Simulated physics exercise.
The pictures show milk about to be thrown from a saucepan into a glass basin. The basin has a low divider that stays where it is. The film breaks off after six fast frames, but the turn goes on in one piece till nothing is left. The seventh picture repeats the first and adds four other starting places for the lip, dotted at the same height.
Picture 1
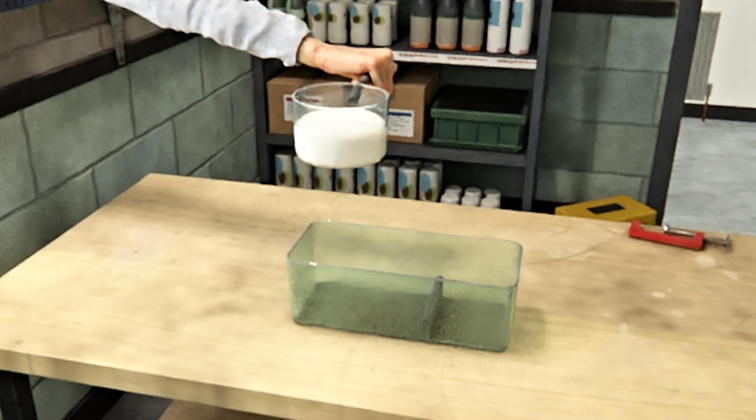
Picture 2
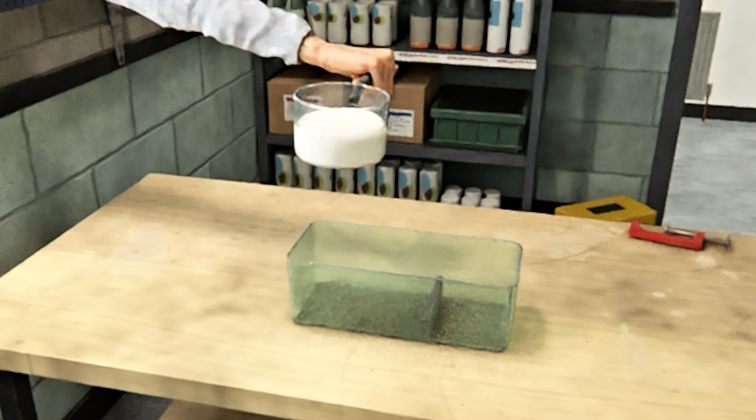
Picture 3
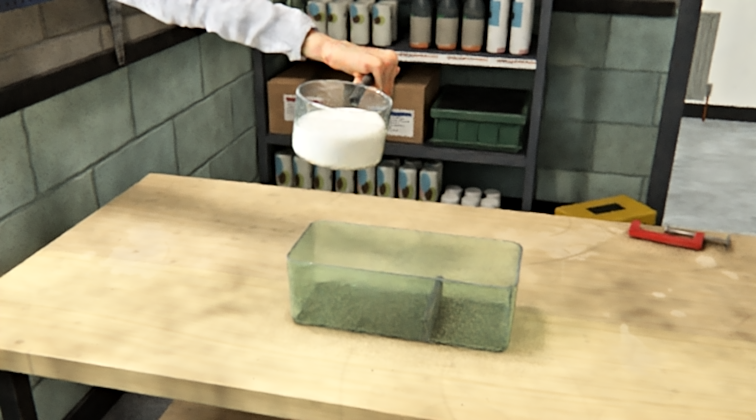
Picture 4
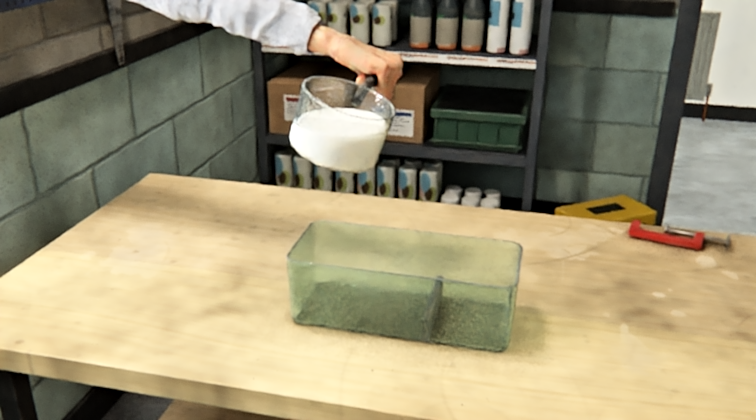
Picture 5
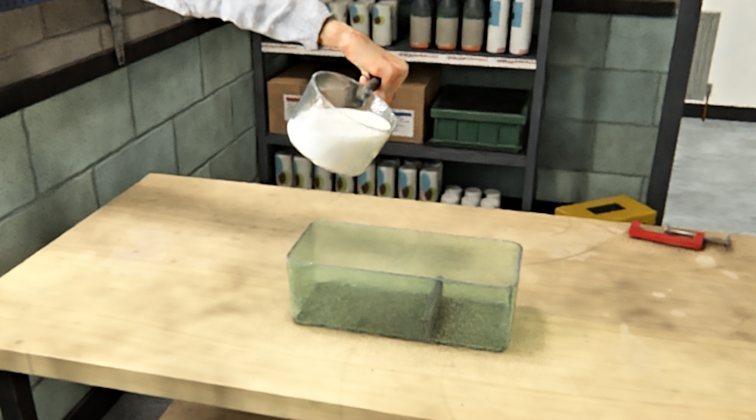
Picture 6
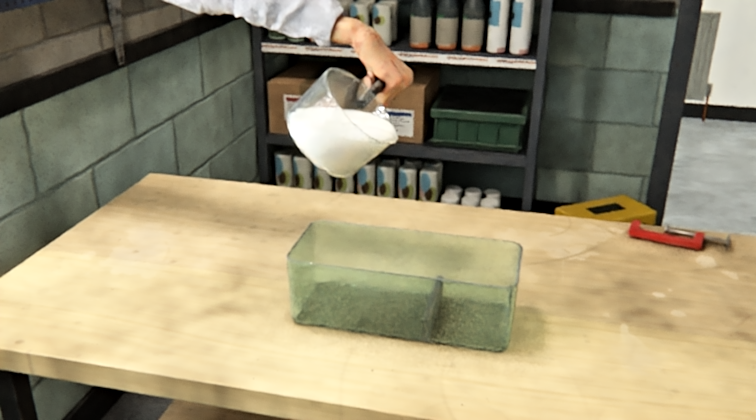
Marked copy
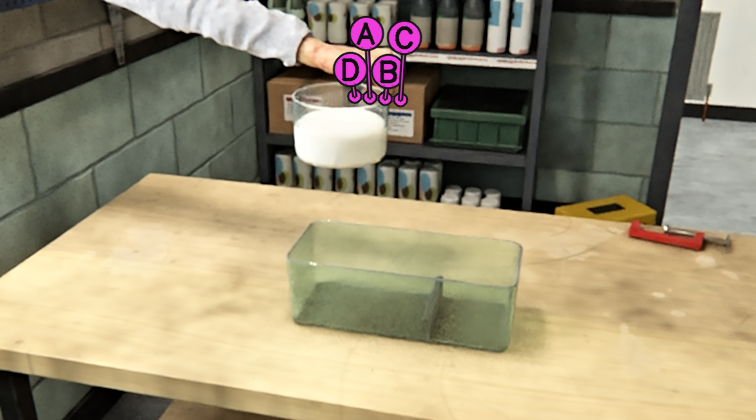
A hand holding a clear pan of white milk above a wooden table tilts it gradually, from upright to steeply slanted, until the milk reaches the lip, while a greenish glass basin with a low divider stays still below.
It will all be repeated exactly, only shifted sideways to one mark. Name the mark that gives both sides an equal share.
C.
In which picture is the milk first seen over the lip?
Picture 6.
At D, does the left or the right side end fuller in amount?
The left one.
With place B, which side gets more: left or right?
The left side.
On the marked copy, A at (369, 97); B at (385, 98); C at (400, 99); D at (354, 96).
Choosing A, about 89 % ends left of the wall and 7 % right of it; 4 % is lost outside.
Choosing B, about 69 % ends left of the wall and 27 % right of it; 4 % is lost outside.
Choosing C, about 49 % ends left of the wall and 50 % right of it.
Choosing D, about 86 % ends left of the wall and 11 % right of it; 3 % is lost outside.
